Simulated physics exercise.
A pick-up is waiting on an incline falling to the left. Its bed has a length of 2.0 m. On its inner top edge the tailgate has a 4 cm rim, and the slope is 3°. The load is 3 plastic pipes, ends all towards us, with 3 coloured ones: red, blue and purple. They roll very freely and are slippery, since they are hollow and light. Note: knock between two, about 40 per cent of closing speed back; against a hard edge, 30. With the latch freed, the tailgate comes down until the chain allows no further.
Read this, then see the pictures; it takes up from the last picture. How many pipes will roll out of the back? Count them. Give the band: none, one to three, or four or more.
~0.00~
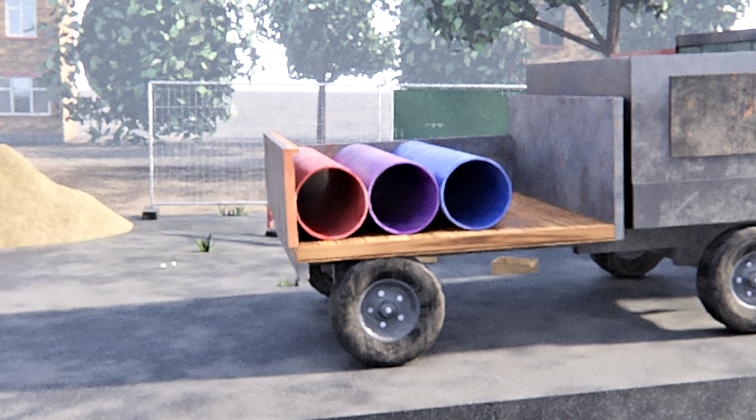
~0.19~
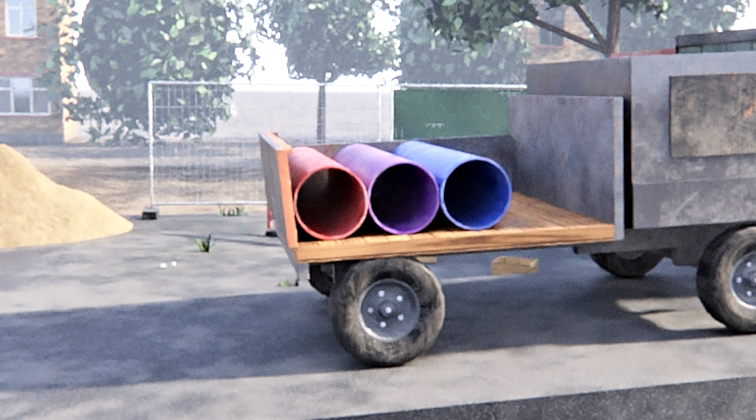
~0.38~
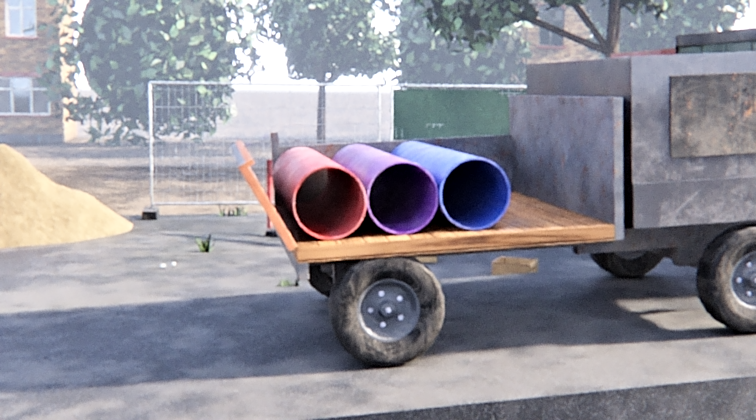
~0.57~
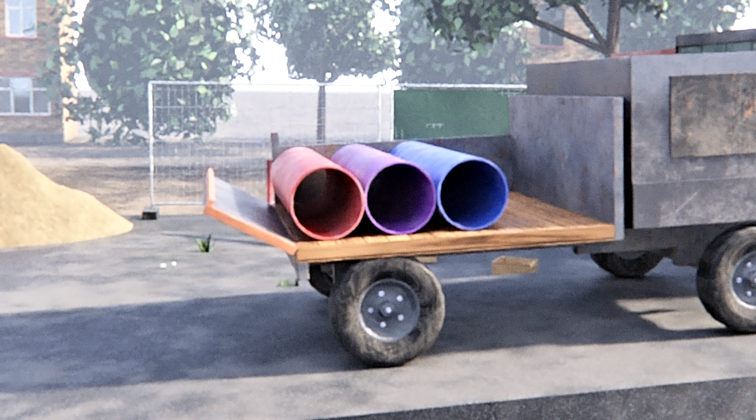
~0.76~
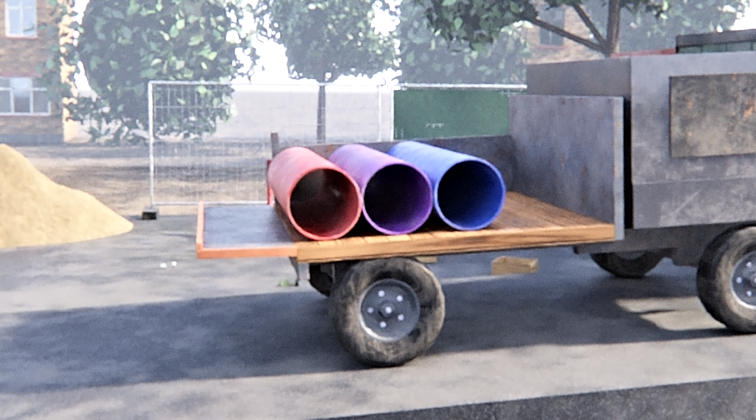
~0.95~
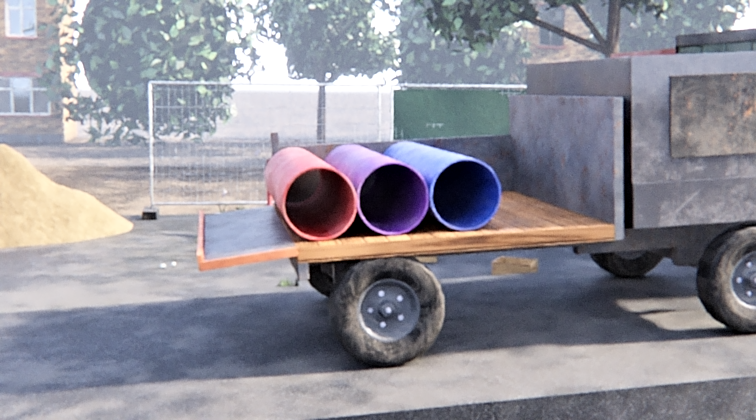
The band is one to three.
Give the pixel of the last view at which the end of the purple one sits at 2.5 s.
Position: About (317, 204).
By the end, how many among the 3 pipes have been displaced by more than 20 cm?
The count is 3.
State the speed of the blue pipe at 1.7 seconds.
Estimate: Some 0.3 m/s.
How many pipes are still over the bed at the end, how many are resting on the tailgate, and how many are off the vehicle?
The numbers run 0, 0, 3 in that sequence.
Then, 1.7 s in, red is on the gate, 5 cm past the hinge, rolling left; blue is on the bed, 90 cm short of the hinge, rolling left; purple is on the bed, 45 cm short of the hinge, rolling left; 0 gone off the back.
Then, 2.5 s in, red is on the gate, 45 cm past the hinge, rolling left; blue is on the bed, 60 cm short of the hinge, rolling left; purple is on the bed, 15 cm short of the hinge, rolling left; 0 gone off the back.
Then, 3.4 s in, red is out on the ground; blue is on the bed, 10 cm short of the hinge, rolling left; purple is on the gate, 40 cm past the hinge, rolling left; 1 gone off the back.
Then, 4.5 s in, red is out on the ground; blue is dropping off the gate; purple is out on the ground; 3 gone off the back.
In the end (6.7 s), red is off the vehicle; blue is out on the ground; purple is off the vehicle; 3 gone off the back.
